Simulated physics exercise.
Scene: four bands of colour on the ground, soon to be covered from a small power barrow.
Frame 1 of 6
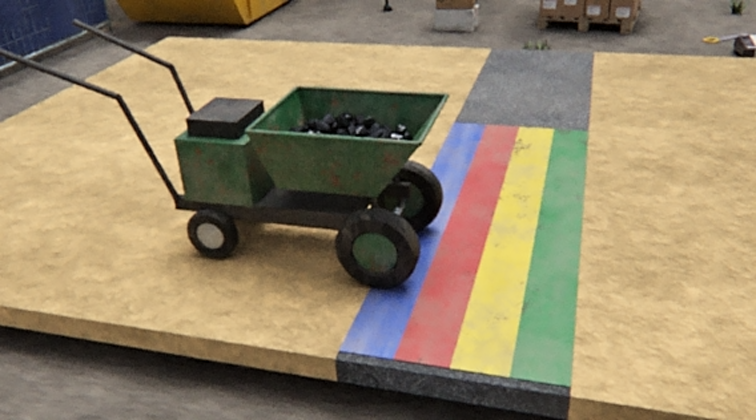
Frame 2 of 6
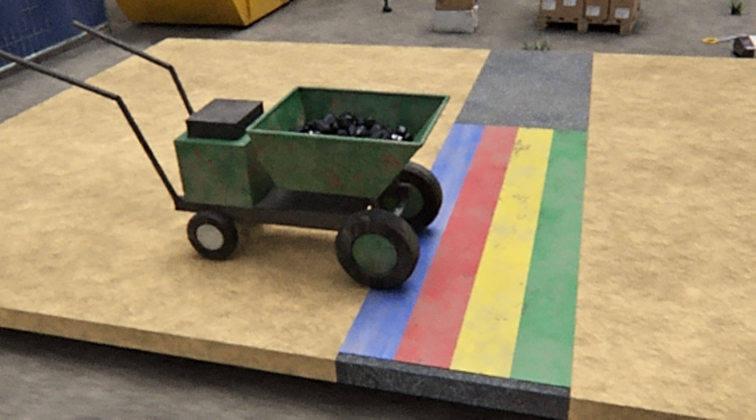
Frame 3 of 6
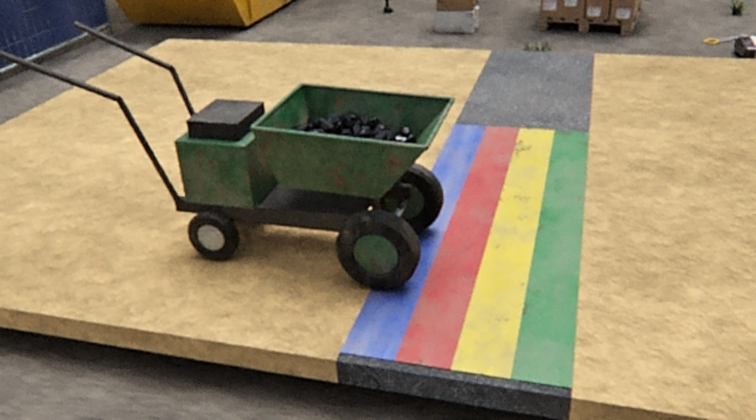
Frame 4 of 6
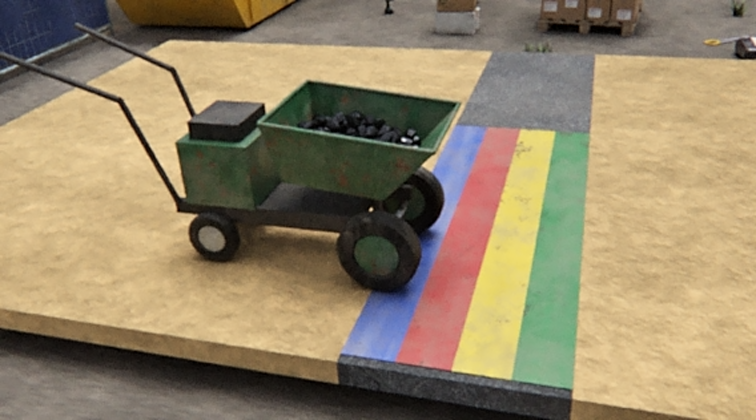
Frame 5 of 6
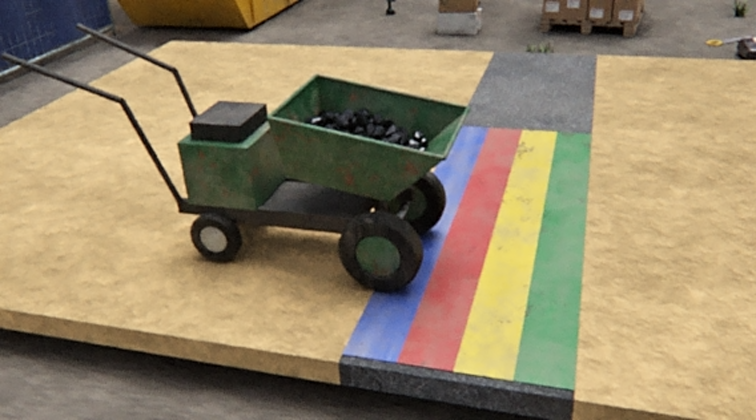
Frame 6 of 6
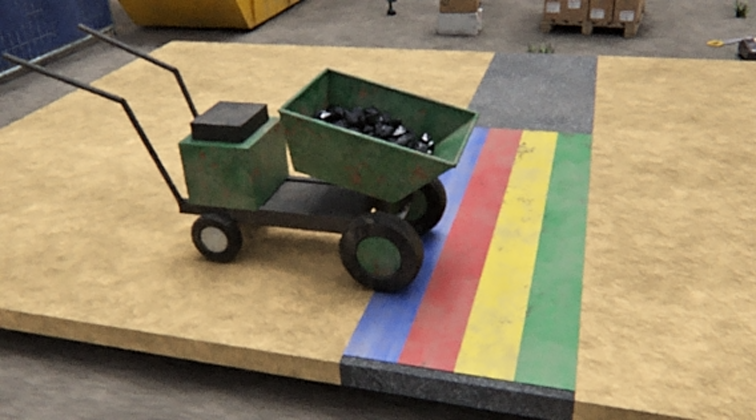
The green skip of a small barrow tilts slightly forward, carrying black lumps beside coloured stripes.
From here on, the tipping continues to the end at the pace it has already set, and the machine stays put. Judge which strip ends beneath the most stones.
Beneath the most stones: The green strip.
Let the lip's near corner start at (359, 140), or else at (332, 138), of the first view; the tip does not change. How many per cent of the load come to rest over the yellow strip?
40 and 30 percent, in that order.
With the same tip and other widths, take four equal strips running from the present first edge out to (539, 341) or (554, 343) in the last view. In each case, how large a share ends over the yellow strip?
Shares: 0 %; then 10 %.
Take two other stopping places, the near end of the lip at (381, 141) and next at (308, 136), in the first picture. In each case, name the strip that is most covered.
First place: Yellow; second place: The red one.
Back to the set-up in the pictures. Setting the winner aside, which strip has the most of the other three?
Ranked second: That yellow strip.
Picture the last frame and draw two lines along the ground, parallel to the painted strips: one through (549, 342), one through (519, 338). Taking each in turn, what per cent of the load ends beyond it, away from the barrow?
I'd say about 40 and about 70 in a hundred.
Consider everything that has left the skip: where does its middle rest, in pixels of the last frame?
Around (556, 268).
Soon, skip tipped steeply; all in the skip.
A while on, skip tipped steeply; nearly all in the skip; a stray few over the yellow strip; a small part over the green strip.
Towards the end, skip tipped right over; about a quarter in the skip; a small part over the yellow strip; about half over the green strip; about a quarter off the paint.
Finally, skip tipped right over; a small part in the skip; none over the blue strip; none over the red strip; about a quarter over the yellow strip; about half over the green strip; about a quarter off the paint.
